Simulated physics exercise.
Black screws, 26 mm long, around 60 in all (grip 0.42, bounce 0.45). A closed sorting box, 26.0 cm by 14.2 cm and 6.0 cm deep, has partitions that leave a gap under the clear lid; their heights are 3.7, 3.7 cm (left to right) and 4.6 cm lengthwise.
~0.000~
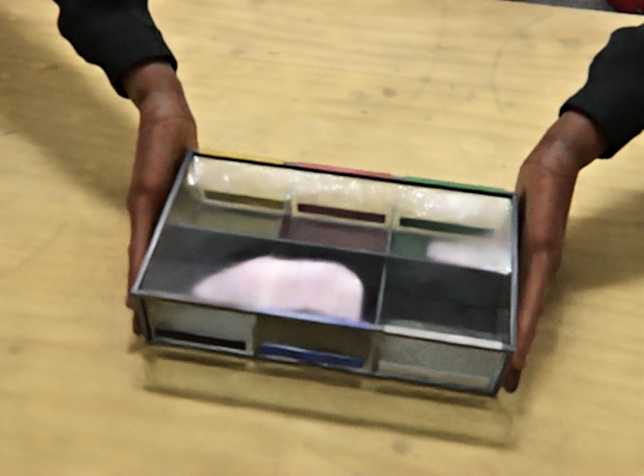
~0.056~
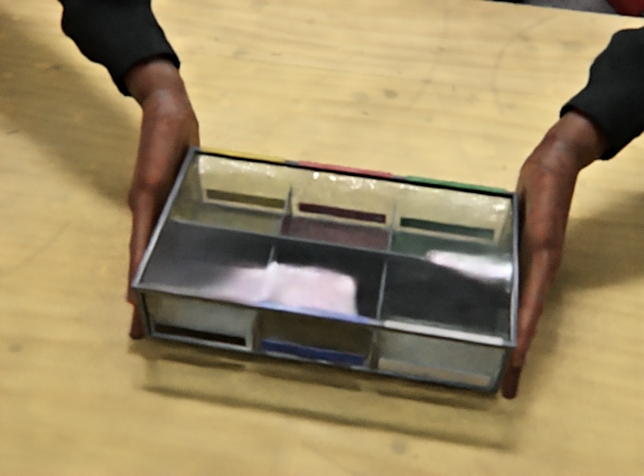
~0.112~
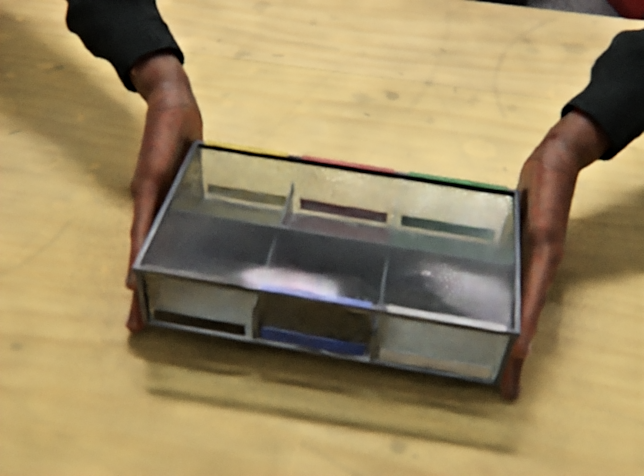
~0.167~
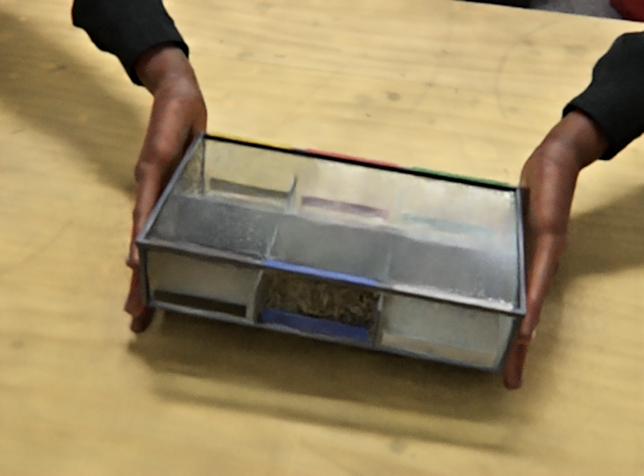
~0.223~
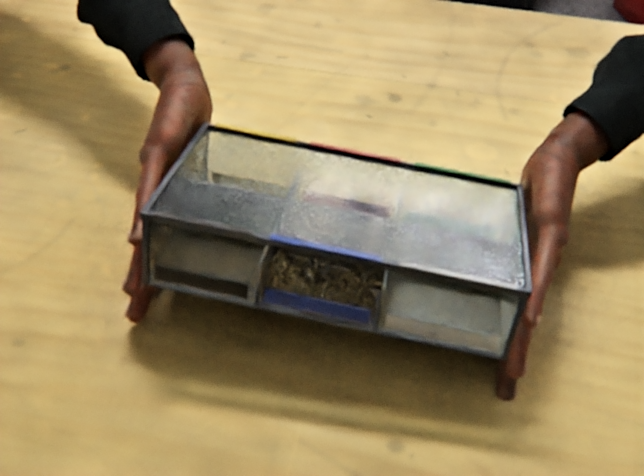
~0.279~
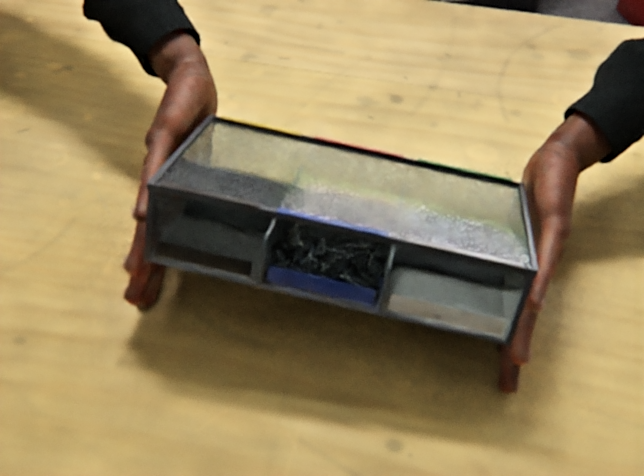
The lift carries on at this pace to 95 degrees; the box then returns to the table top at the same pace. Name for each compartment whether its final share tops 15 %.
Red compartment: Under; blue compartment: Over; green compartment: Under; yellow compartment: Under; white compartment: Under; black compartment: Under.
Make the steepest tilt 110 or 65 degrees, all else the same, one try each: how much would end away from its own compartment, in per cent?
Some 15 and 0 per cent.
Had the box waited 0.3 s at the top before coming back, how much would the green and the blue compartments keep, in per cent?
Then: Green 5, blue 85.
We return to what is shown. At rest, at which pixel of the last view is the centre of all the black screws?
At about (338, 296).
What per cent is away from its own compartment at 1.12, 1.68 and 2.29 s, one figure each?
In turn: 5, 10, 10.
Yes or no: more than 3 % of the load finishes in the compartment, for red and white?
Red yes; white no.
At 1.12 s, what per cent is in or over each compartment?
Red 5, blue 95, green 0, yellow 0, white 0, black 0.
After 1.12 s, tilt 94 degrees; red 5 %, blue 95 %.
After 1.68 s, tilt 40 degrees; red 10 %, blue 90 %, green 5 %.
Then, at 2.29 s, tilt 0 degrees; red 10 %, blue 90 %, green 5 %.
In the end, at 2.7 s, red 10 %, blue 90 %, green 5 %, yellow 0 %, white 0 %, black 0 %.
